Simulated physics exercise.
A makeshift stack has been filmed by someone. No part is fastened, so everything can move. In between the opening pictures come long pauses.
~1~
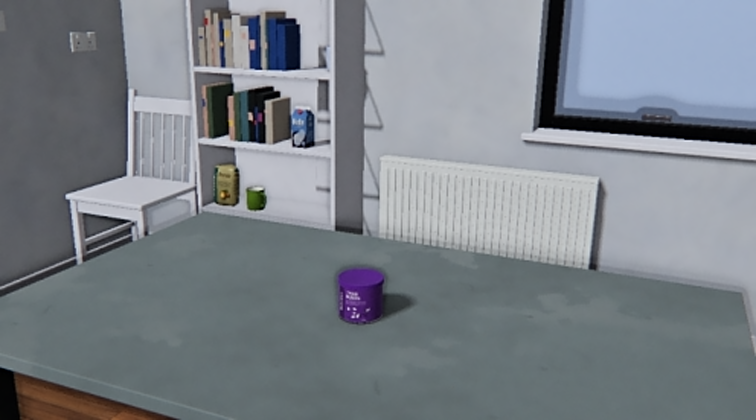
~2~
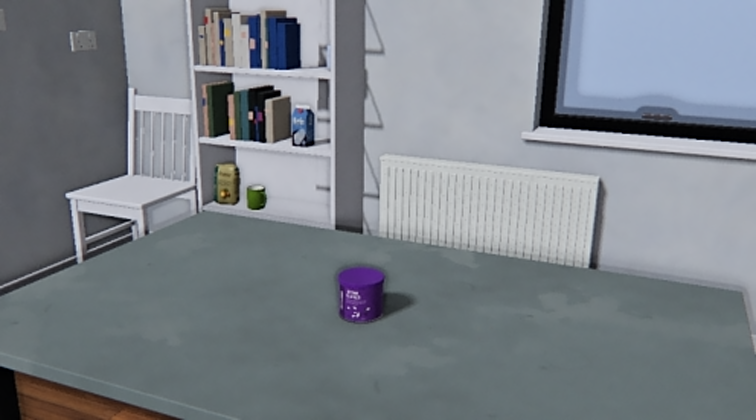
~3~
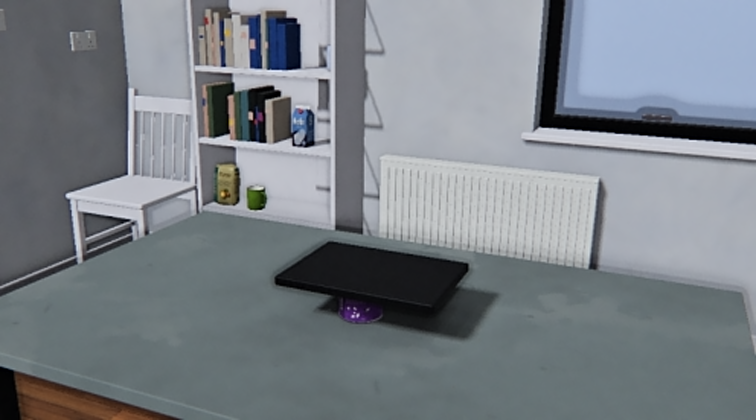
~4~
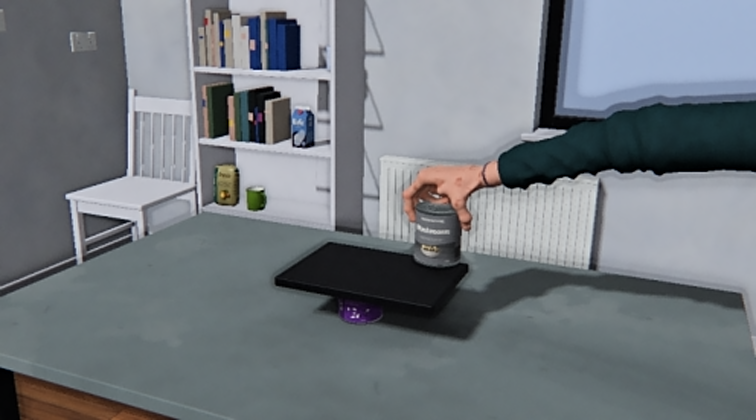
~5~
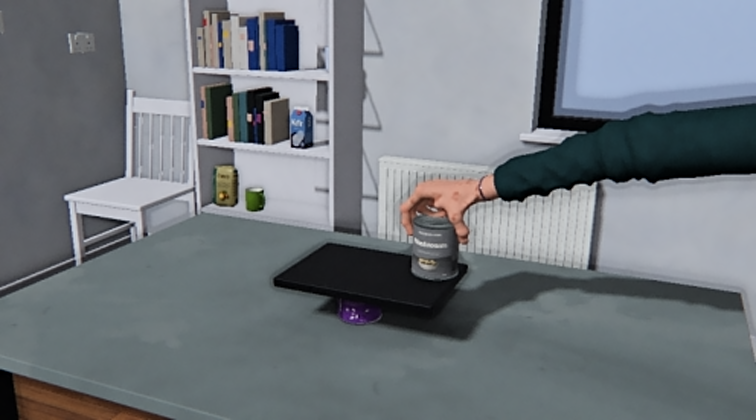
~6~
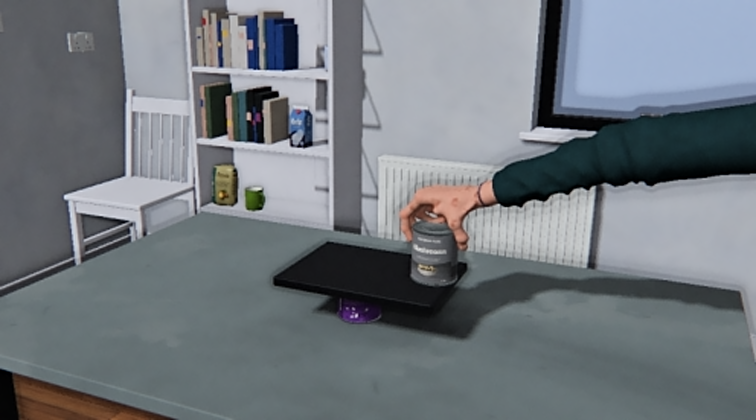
We see a purple tub standing on a grey-green table, then a flat black lid resting on top of it. A hand reaches in from the right and lowers a grey tin onto the lid's right side, still gripping it.
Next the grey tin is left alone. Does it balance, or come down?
Most likely something will tip or drop.
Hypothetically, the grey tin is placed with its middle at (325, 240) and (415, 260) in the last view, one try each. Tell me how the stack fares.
The stack remains upright with the first try and topples over with the second.
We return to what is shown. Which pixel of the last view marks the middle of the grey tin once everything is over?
It ends up close to (491, 317).
Then, 0.30 s on from there, grey tin now fallen; black lid turned 39° from how it was put.
Then, 0.40 s on from there, black lid turned 37° from how it was put.
Then, 1.10 s on from there, black lid turned 26° from how it was put.
In the end, fallen, grey tin; moved from the start, black lid; purple tin unmoved. At the end, from the last picture's camera, grey tin near (490, 317). The stack loses its balance.
